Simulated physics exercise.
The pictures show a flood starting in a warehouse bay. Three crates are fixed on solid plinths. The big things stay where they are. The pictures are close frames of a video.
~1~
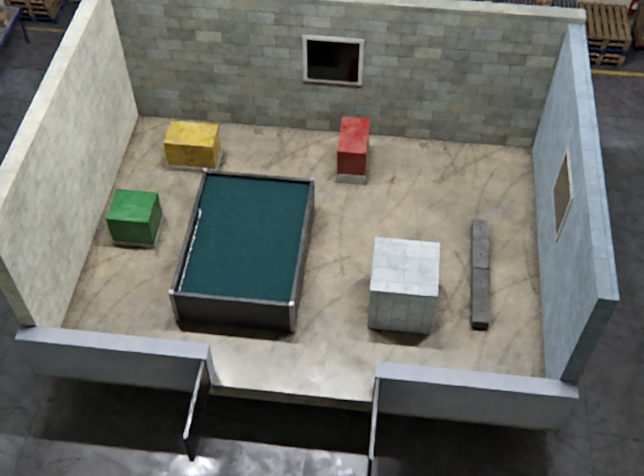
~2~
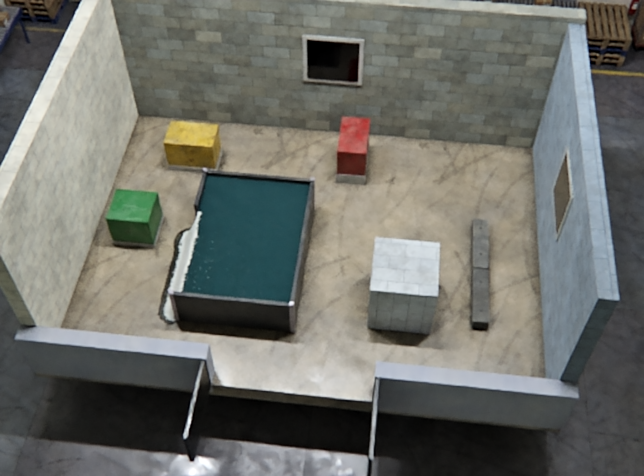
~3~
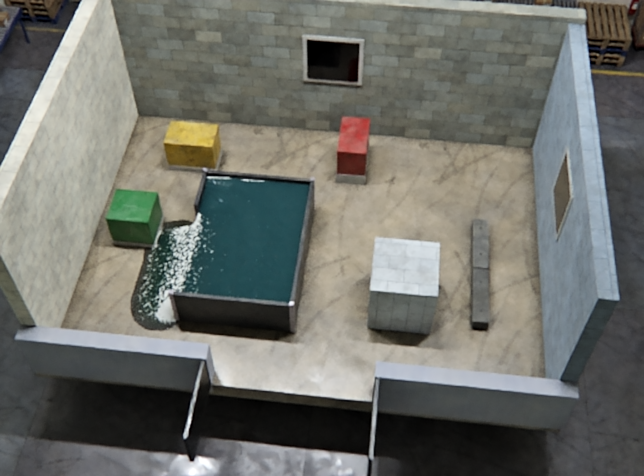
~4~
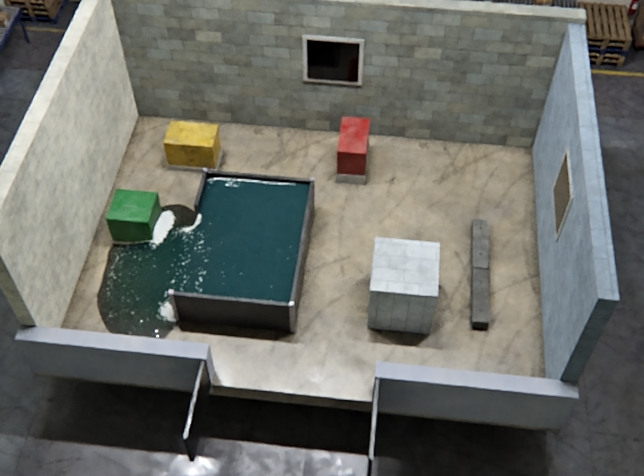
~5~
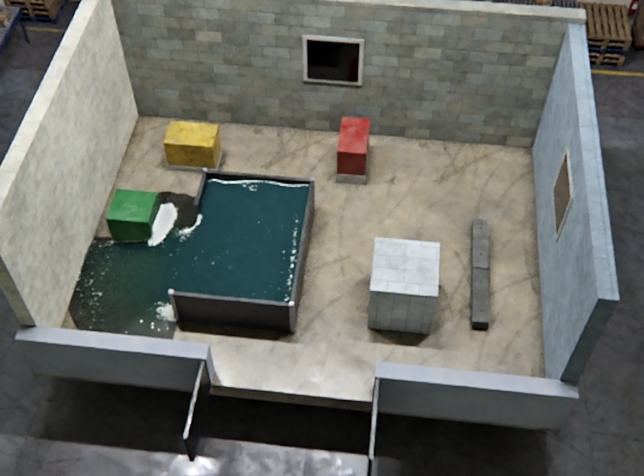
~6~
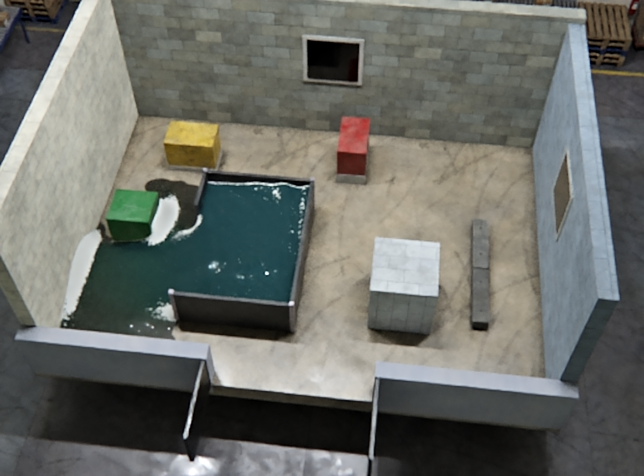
Water pours from the open tank's left side, spreads across the floor and surrounds the green block.
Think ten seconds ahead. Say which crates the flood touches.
The green crate is wetted; the red crate escapes dry; the yellow crate is wetted.
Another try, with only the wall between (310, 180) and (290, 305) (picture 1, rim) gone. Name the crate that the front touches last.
The green-painted one.
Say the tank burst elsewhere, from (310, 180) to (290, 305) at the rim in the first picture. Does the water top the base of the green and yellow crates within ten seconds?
The green crate remains dry; the yellow crate keeps dry.
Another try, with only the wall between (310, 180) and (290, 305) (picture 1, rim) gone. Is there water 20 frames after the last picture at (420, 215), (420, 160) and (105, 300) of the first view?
In turn: Wet, covered, clear.
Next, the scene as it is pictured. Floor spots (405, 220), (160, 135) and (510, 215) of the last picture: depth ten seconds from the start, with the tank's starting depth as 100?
In turn 10, 12 and 10 in a hundred.
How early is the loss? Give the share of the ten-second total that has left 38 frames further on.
Roughly 55 per cent.
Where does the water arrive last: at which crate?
It is the red-painted one.
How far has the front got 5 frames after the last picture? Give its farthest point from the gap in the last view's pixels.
Close to (149, 145).
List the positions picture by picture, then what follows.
In the first frame, still water in the open tank at (246, 237).
In the second frame, water pours out at (190, 264) and has run to (169, 318).
In the third frame, water pours out at (190, 266) and has run to (147, 323).
In the fourth frame, the front is at (114, 326), out from the gap at (190, 267).
In the fifth frame, the front is at (71, 301), out from the gap at (191, 268).
In the sixth frame, water pours out at (191, 268) and has run to a hidden place.
A moment on, water covers 20 % of the floor; the green crate water round its plinth, the red crate not reached, the yellow crate water round its plinth.
Next, water covers 30 % of the floor; the green crate water round its plinth, the red crate not reached, the yellow crate water round its plinth.
Then, water covers 55 % of the floor; the green crate water round its plinth, the red crate water round its plinth, the yellow crate water round its plinth.
Later, water covers 85 % of the floor; the green crate water round its plinth, the red crate water round its plinth, the yellow crate water round its plinth.
In the end, water covers 95 % of the floor; the green crate was topped, the red crate stayed above the water, the yellow crate was topped.
